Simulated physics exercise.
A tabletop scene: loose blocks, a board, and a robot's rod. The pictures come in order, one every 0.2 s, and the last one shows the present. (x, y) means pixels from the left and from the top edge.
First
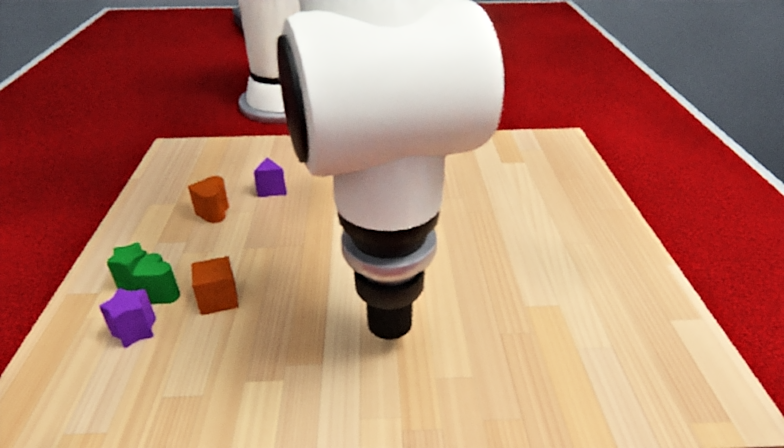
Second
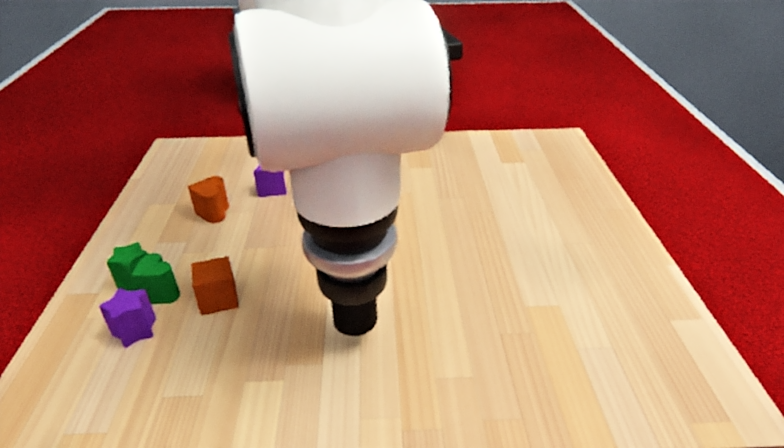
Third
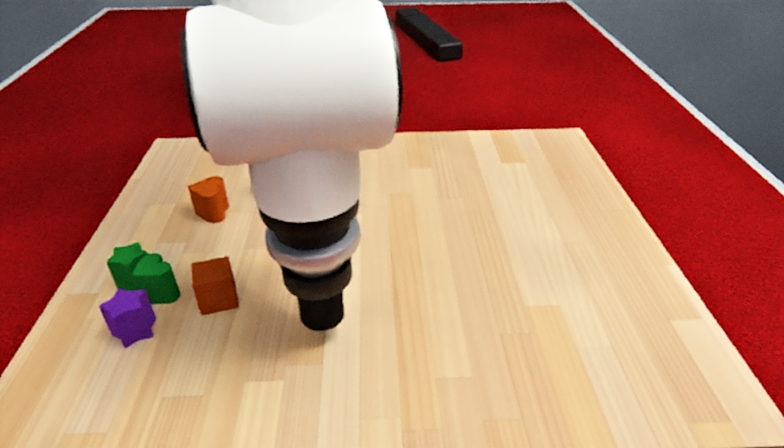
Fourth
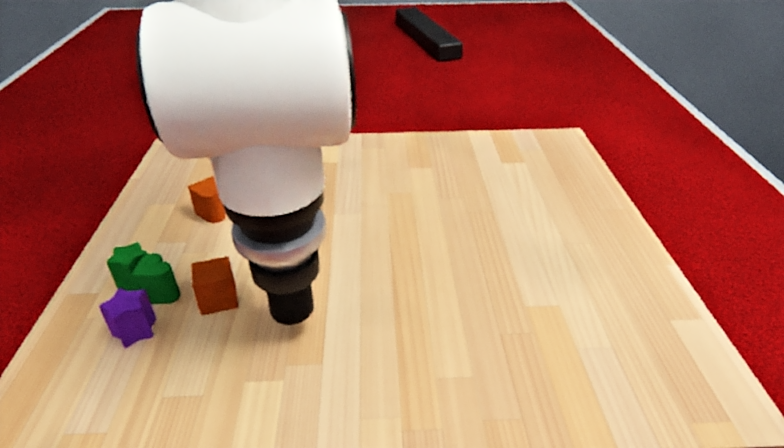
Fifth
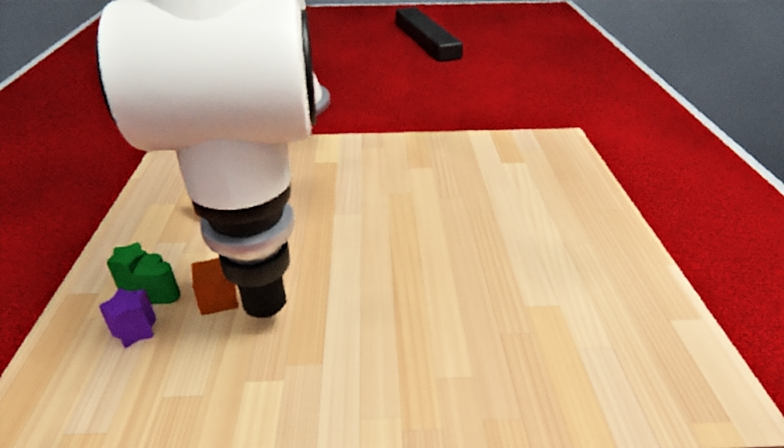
A white robot arm with a black rod at its lower end hangs over a pale wooden tabletop on red carpet, seen from a fixed, raised view. Orange blocks, two touching green ones and a purple star sit at the left, with another purple block farther back. The arm glides steadily left, covering the rear blocks and bringing the rod beside the orange square block, while the blocks stay still.
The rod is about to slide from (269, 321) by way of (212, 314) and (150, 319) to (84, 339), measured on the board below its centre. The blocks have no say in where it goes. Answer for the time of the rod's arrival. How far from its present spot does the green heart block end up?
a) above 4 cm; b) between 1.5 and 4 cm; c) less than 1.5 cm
My answer is option c.
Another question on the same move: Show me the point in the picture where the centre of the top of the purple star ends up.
The centre of its top will be at (27, 331).
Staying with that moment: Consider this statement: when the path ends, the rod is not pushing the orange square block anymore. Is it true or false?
That statement is accurate.
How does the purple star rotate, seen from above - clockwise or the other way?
The twist is anticlockwise.
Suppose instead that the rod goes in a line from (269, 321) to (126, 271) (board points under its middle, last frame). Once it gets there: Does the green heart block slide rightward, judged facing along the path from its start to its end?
No, I don't think so.
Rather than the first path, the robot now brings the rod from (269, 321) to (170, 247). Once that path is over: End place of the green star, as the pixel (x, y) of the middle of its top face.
It should be at about (98, 258).
The first path, step by step. One third of the way, rod (206, 295); green star (124, 252); green heart block (145, 264); orange square block (185, 260), turned 15° clockwise.
Two thirds of the way, rod (142, 301); purple star (98, 308), turned 25° anticlockwise; green star (124, 252); green heart block (144, 264); orange square block (184, 258).
At the end, rod (75, 320); purple star (27, 331), turned 35° anticlockwise; green star (124, 252); green heart block (144, 264); orange square block (184, 258).
